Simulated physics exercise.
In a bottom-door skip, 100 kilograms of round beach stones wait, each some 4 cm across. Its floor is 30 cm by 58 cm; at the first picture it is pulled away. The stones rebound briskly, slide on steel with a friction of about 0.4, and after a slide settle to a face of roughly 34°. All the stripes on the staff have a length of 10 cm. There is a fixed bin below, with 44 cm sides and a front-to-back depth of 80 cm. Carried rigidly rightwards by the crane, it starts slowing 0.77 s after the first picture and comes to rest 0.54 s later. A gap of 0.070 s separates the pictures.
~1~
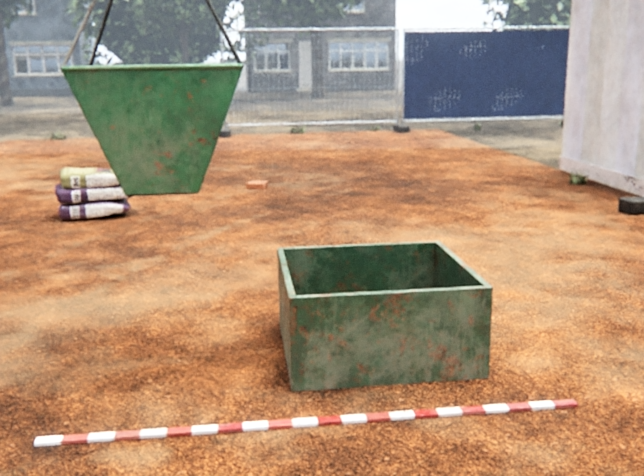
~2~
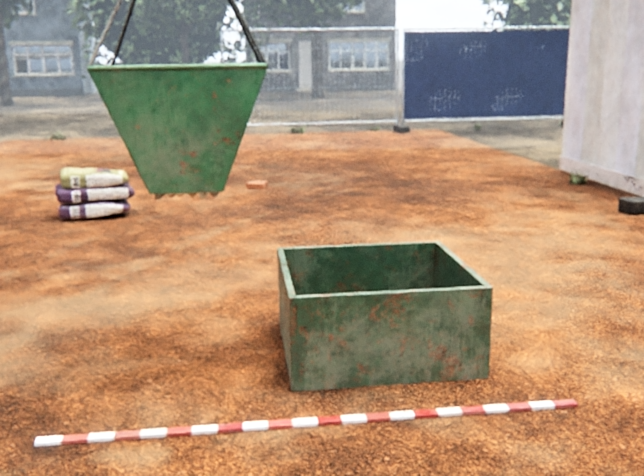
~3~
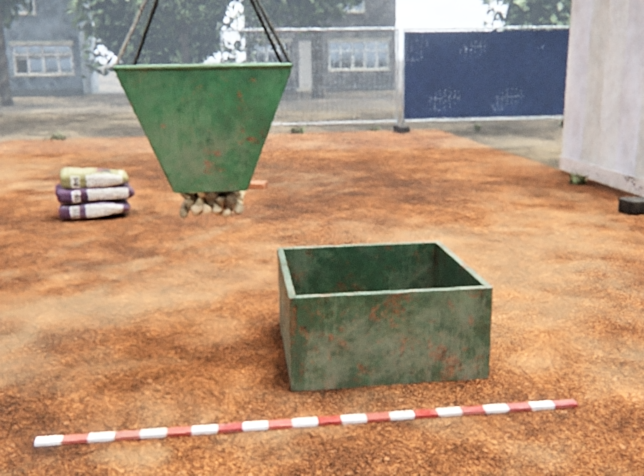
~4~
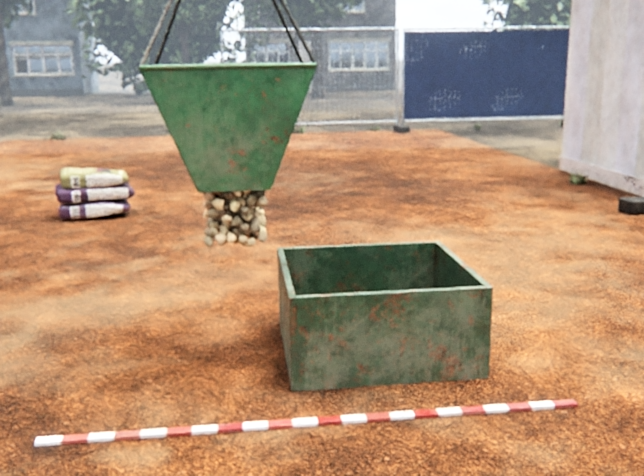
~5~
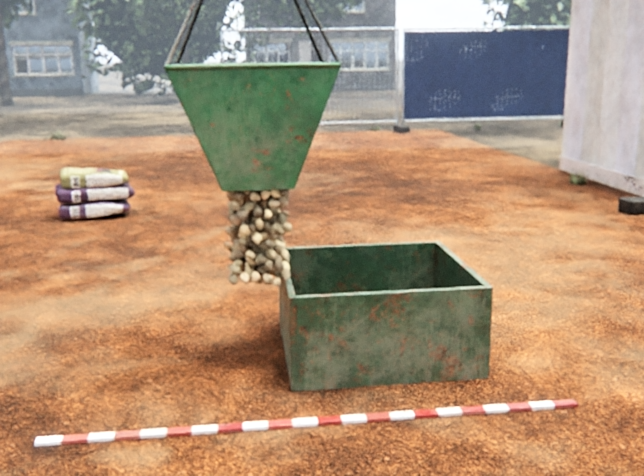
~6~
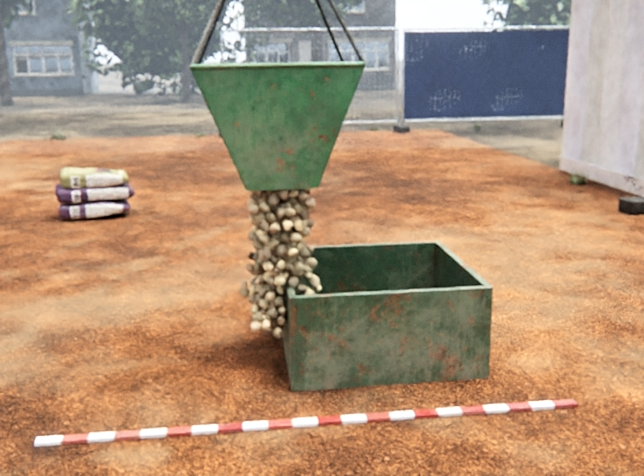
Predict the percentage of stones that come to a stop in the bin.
Close to 73 percent.
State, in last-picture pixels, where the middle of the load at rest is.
They end up centred close to (360, 337).
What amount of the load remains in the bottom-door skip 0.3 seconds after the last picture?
I'd say some 0 per cent is still inside.
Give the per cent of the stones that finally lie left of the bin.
Around 25 in a hundred of the load.
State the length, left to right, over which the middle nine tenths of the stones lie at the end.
It spans roughly 130 centimetres.
Then, 0.3 s after the last picture, 0 % in the bottom-door skip, 27 % falling or lying left of the bin, 73 % falling or lying in the bin; the stones farthest right are at (454, 330).
Then, 0.8 s after the last picture, 0 % in the bottom-door skip, 27 % falling or lying left of the bin, 73 % falling or lying in the bin; the stones farthest right are at (444, 318).
Then, 1.4 s after the last picture, 0 % in the bottom-door skip, 27 % falling or lying left of the bin, 73 % falling or lying in the bin; the stones farthest right are at (444, 318).
Then, 2.2 s after the last picture, 0 % in the bottom-door skip, 27 % falling or lying left of the bin, 73 % falling or lying in the bin; the stones farthest right are at (444, 318).
Then, 4.2 s after the last picture, 0 % in the bottom-door skip, 27 % left of the bin, 73 % in the bin; the stones farthest right are at (444, 318).
